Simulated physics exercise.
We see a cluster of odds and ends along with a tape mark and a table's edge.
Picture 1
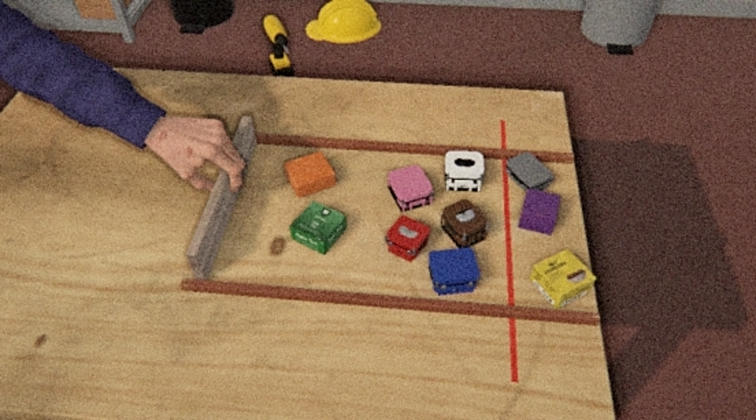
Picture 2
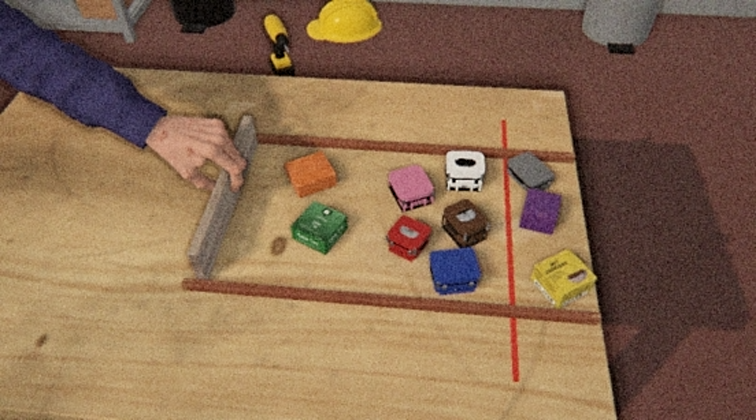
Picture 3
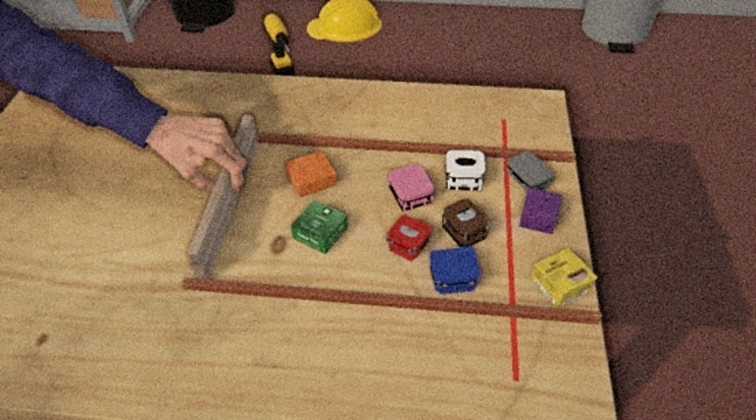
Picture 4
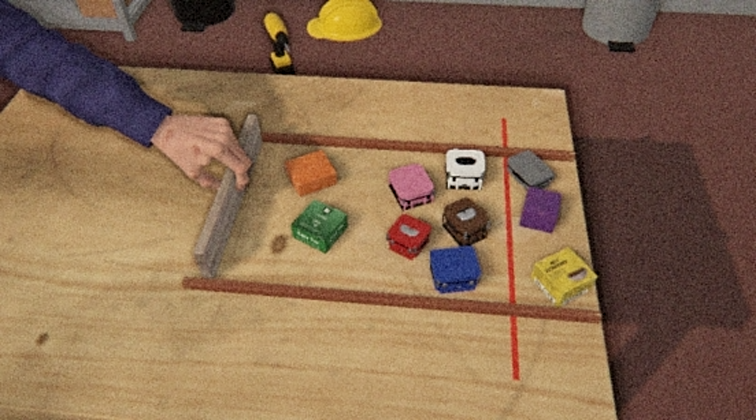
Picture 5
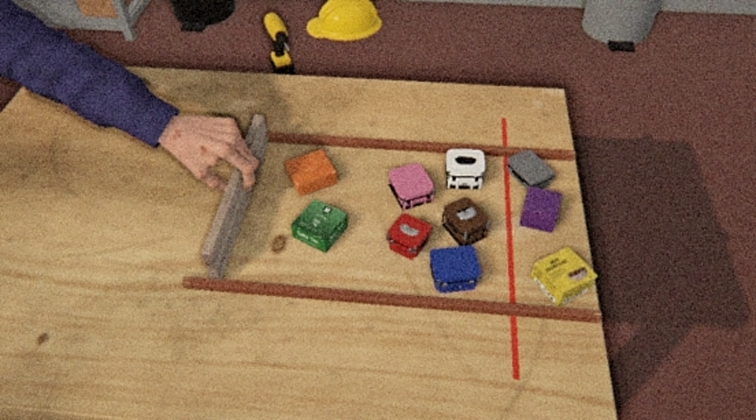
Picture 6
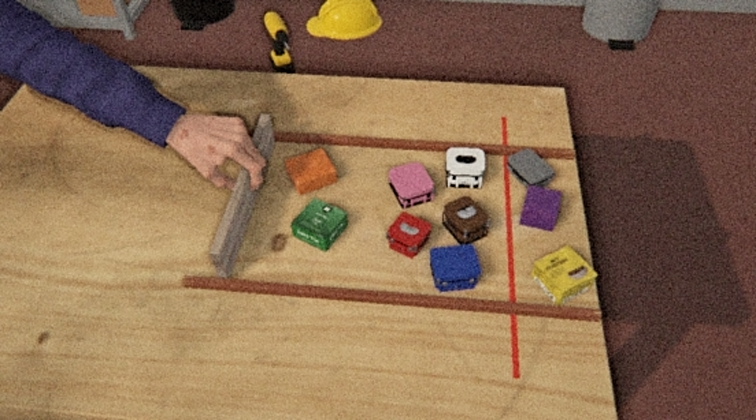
A hand slides a grey board slightly right towards small coloured boxes on a wooden table.
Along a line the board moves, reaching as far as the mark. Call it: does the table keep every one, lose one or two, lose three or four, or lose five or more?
It loses one or two.
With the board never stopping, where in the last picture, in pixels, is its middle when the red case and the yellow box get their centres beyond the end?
I'd say about (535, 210) for the first one and about (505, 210) for the second.
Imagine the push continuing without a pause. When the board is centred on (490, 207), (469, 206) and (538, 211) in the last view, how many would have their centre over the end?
1, 0 and 6.
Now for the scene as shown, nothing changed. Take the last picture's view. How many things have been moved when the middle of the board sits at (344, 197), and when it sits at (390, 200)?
I count 3 first and 6 after.
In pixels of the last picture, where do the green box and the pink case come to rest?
Final pixels, roughly: (532, 230) for the first, (571, 200) for the other.
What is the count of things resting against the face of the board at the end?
That number would be 4.
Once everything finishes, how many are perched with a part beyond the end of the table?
Tally: 2.
A little later, none off yet; yellow box at rest near (563, 275); purple block at rest near (540, 208); grey case at rest near (529, 171).
Next, none off yet; yellow box moving near (571, 278); purple block shifted about its own width near (568, 206); grey case shifted a little near (540, 168).
When it is over, the number that fall off is one or two; down, purple block and yellow box.
